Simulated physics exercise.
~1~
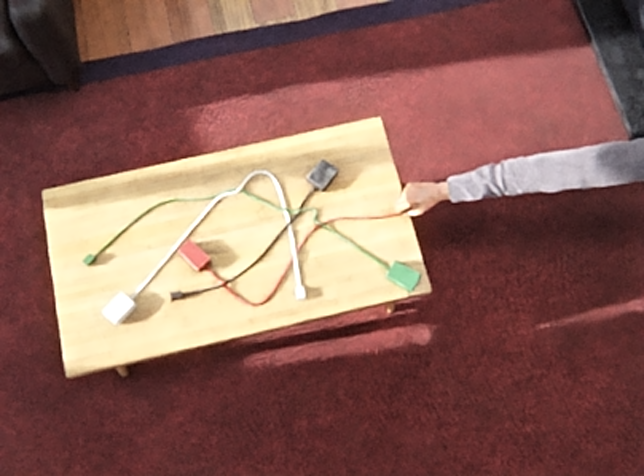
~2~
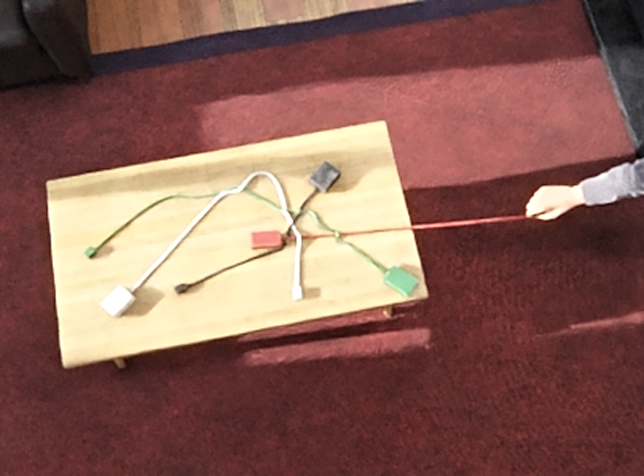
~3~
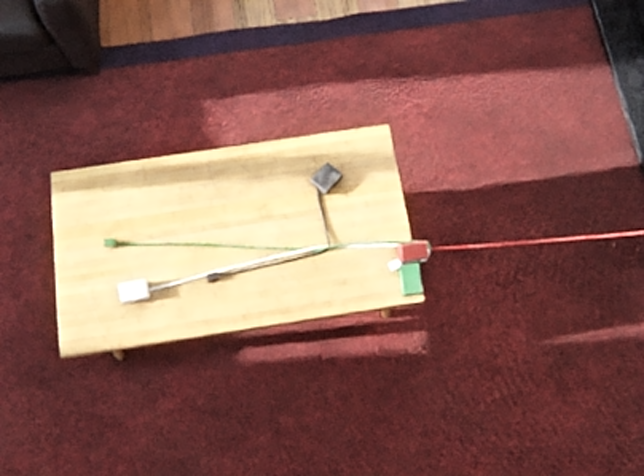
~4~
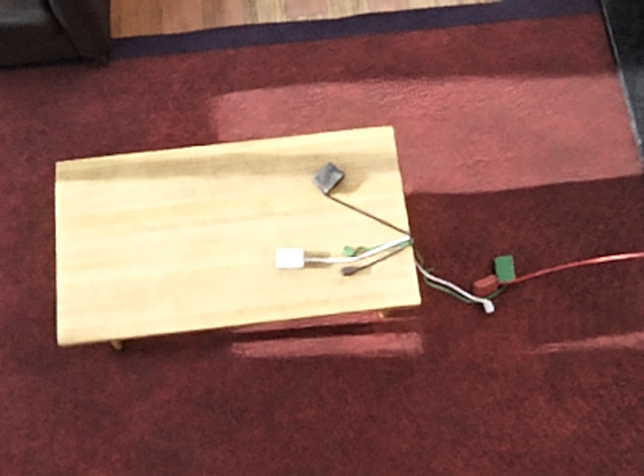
On a light wooden table standing on a dark red carpet, four leads with red, green, white and black chargers lie tangled together. A hand reaching in from the right grips the end of the red lead and pulls it out past the right edge, sliding the red charger across the top. As the pull continues, the white and green leads are drawn straight and dragged along. The red and green chargers finally hang beyond the right edge with the white plug, while the white charger has slid rightward and the black charger remains in place.
